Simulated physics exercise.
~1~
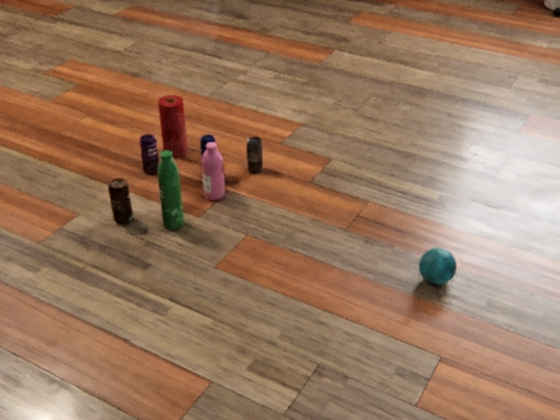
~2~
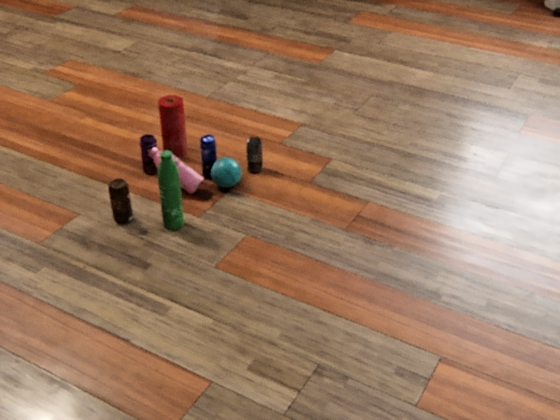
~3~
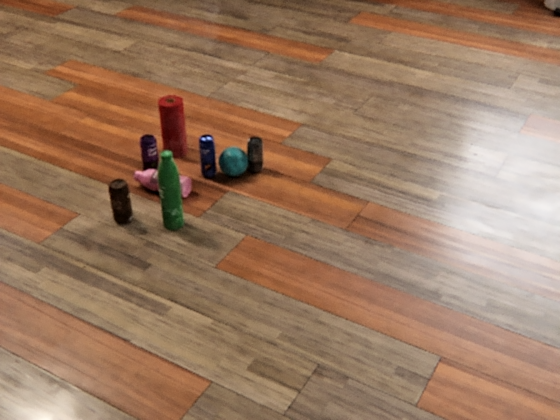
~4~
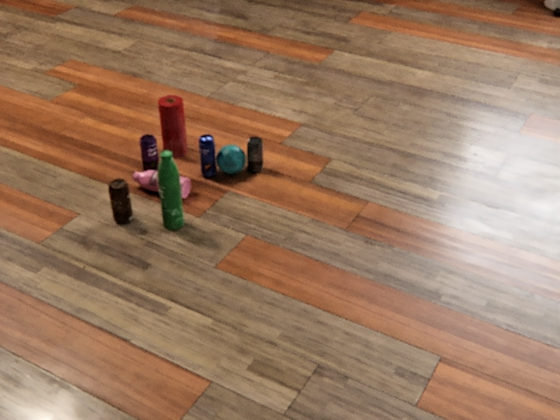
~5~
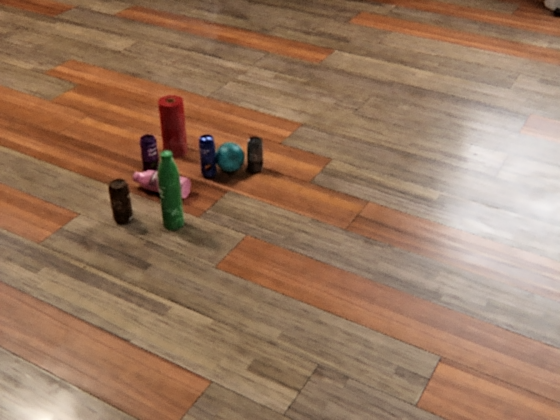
The clip shows a turquoise ball rolling left across a wooden floor toward a cluster of bottles, cans and a red roll. It knocks over the pink bottle and settles between the blue and grey cans, while the green bottle and the others remain upright.
